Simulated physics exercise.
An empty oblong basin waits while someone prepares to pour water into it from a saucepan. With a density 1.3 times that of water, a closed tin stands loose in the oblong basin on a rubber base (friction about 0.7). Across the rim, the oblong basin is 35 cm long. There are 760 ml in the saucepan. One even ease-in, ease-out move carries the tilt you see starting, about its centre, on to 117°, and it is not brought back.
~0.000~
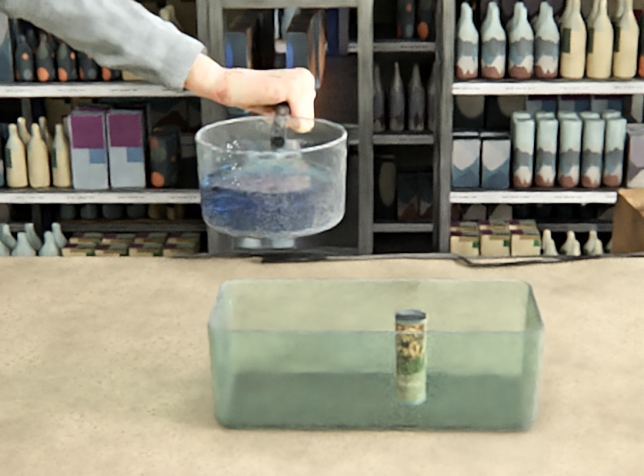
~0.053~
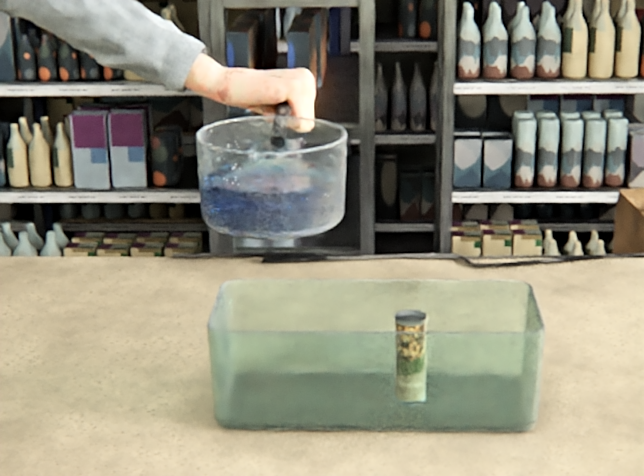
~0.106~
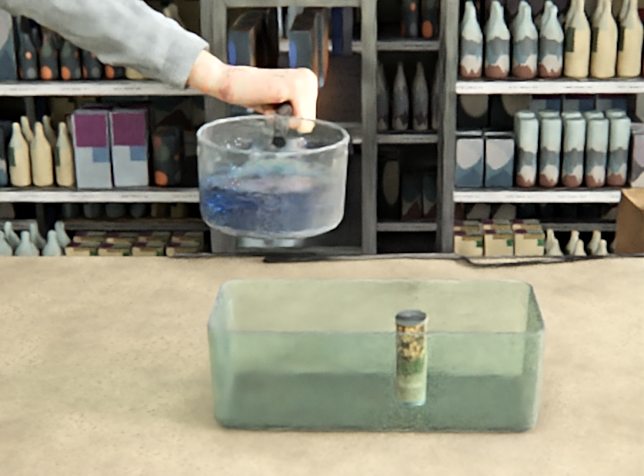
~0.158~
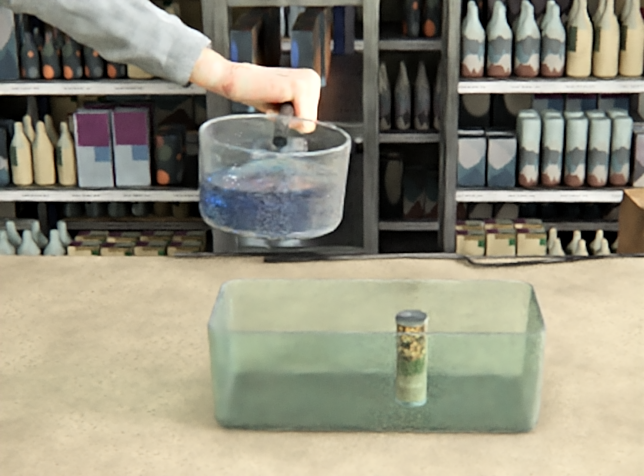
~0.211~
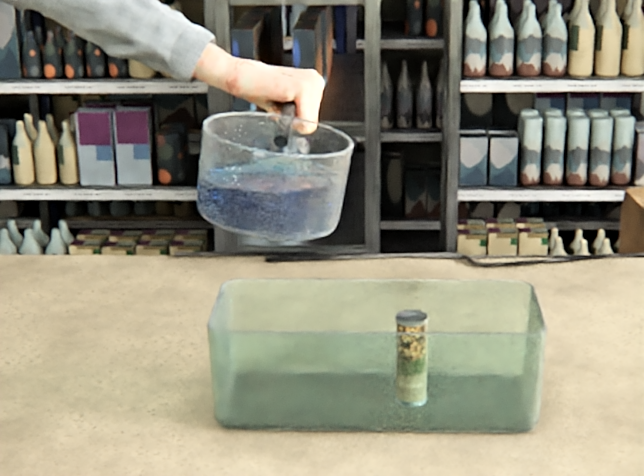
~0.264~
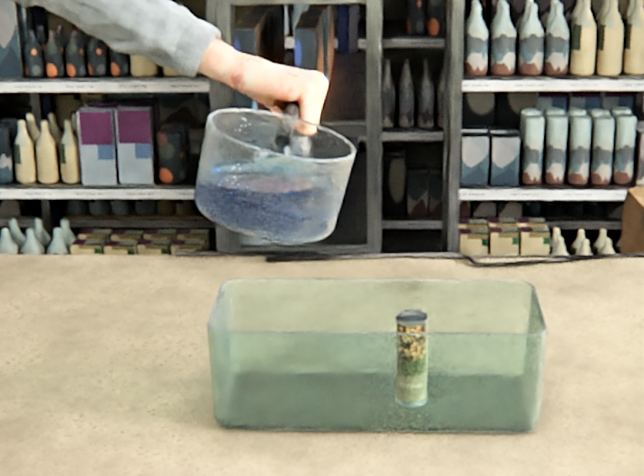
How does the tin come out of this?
It ends up still standing.
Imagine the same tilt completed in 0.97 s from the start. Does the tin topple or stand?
The tin stays on its base.
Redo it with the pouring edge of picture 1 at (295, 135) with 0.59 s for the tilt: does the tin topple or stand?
After that, the tin stays vertical.
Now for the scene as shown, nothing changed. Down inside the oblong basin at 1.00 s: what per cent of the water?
Near 74 in a hundred.
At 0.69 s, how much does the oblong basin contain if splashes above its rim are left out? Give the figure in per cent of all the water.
Estimate - around 3 in a hundred parts.
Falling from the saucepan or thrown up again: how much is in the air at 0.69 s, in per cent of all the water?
About 26 per cent.
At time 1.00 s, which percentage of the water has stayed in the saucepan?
About 12 % is still there.
By 0.69 s the tilt is 74° and 70 per cent is still to pour; the tin stands where it began.
By 1.00 s the tilt is 111° and 12 per cent is still to pour; the tin stands where it began.
By 1.32 s the tilt is 117° and 0 per cent is still to pour; the tin stands where it began.
By 1.67 s the tilt is 117° and 0 per cent is still to pour; the tin stands where it began.
At rest the tin stands where it began.
